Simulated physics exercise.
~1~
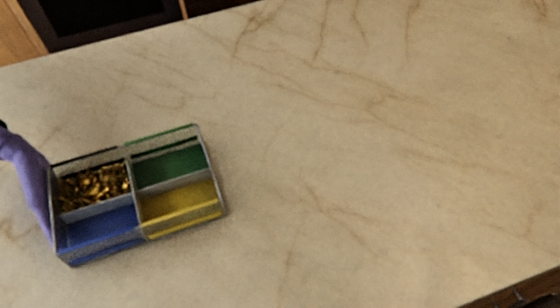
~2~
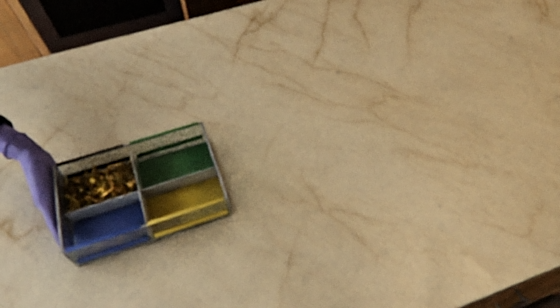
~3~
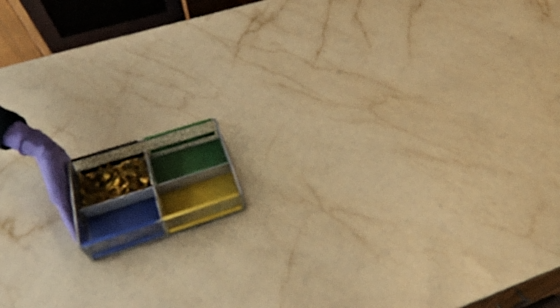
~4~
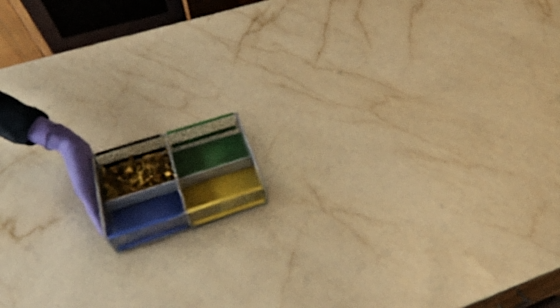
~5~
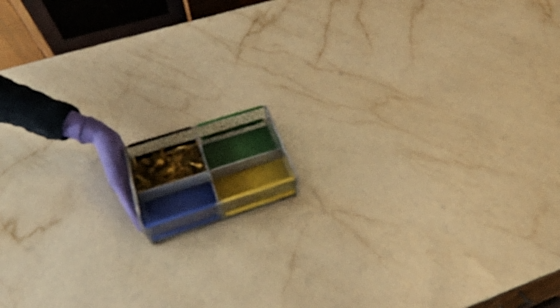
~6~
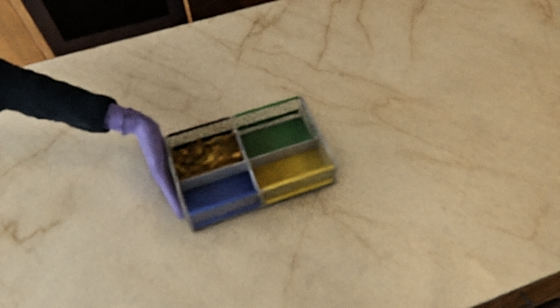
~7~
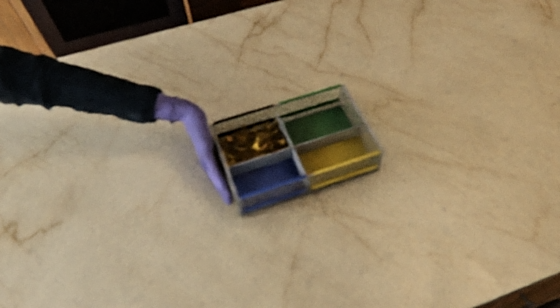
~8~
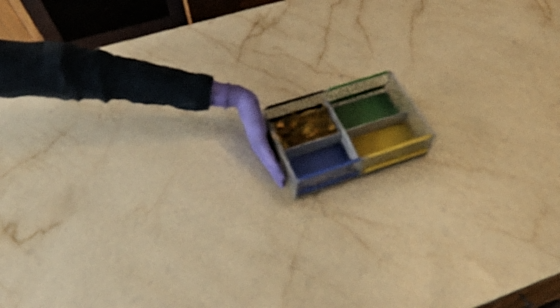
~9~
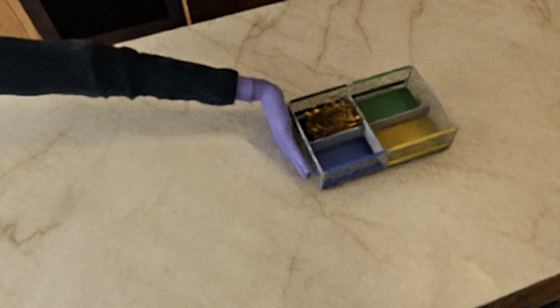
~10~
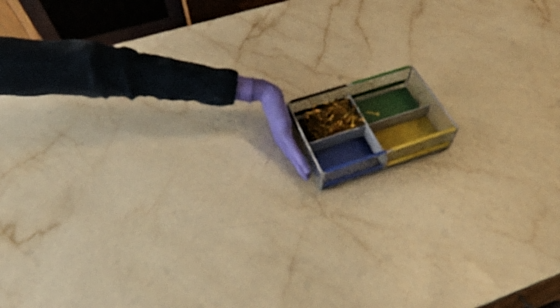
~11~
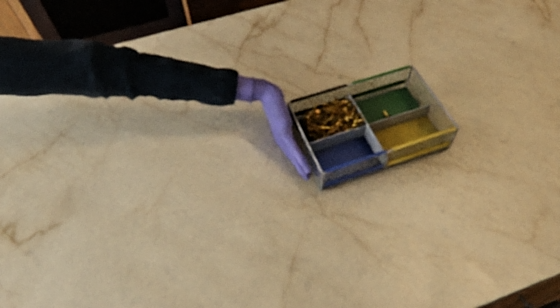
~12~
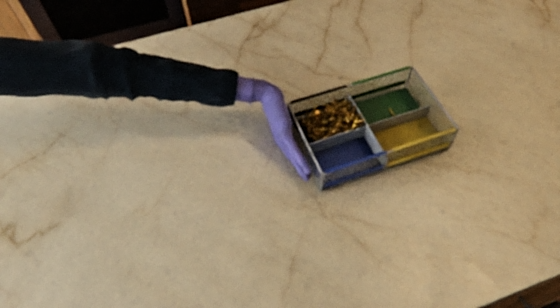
We see a purple-gloved hand push a divided tray of small brass-coloured pieces to the right across a pale veined surface, gaining speed before stopping. The pieces shift in their compartment, nearly all staying there, and the tray rests with the hand still against its left side.
